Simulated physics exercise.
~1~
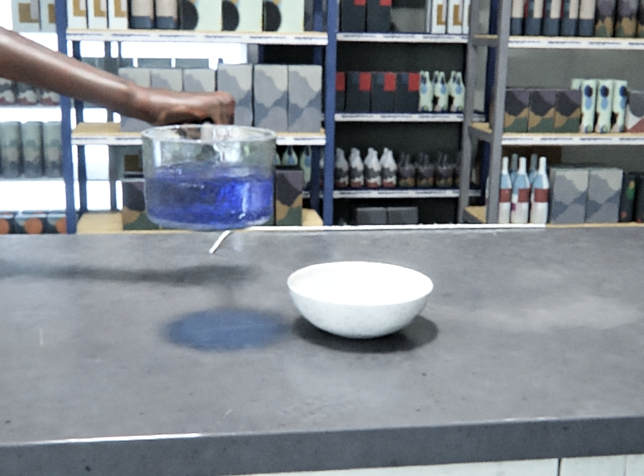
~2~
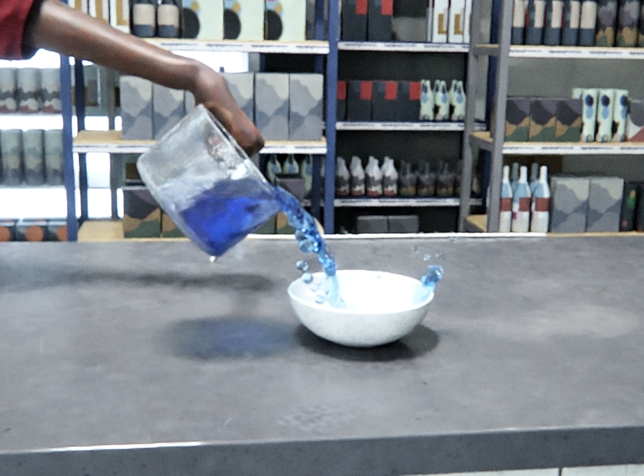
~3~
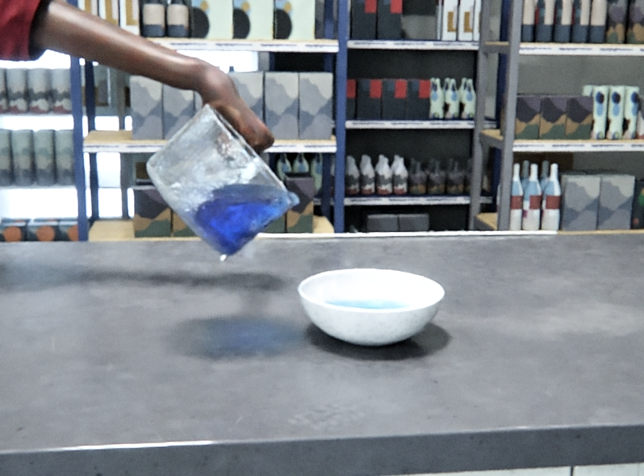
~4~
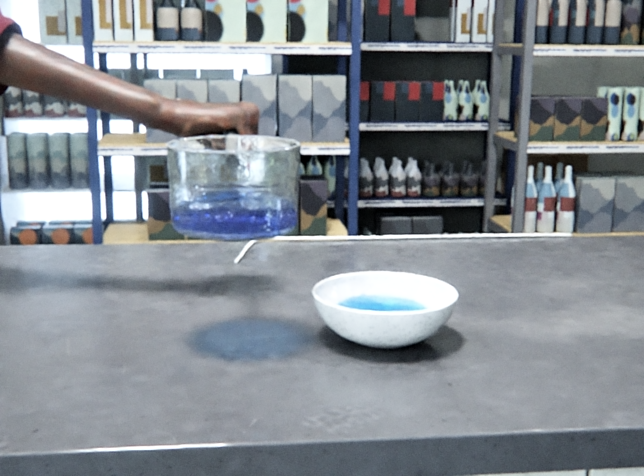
A hand tipped a clear pot of blue water to the right and poured some into a white bowl on a gray counter, splashing a little, then eased back, tilted again and leveled the pot, leaving blue water in both.
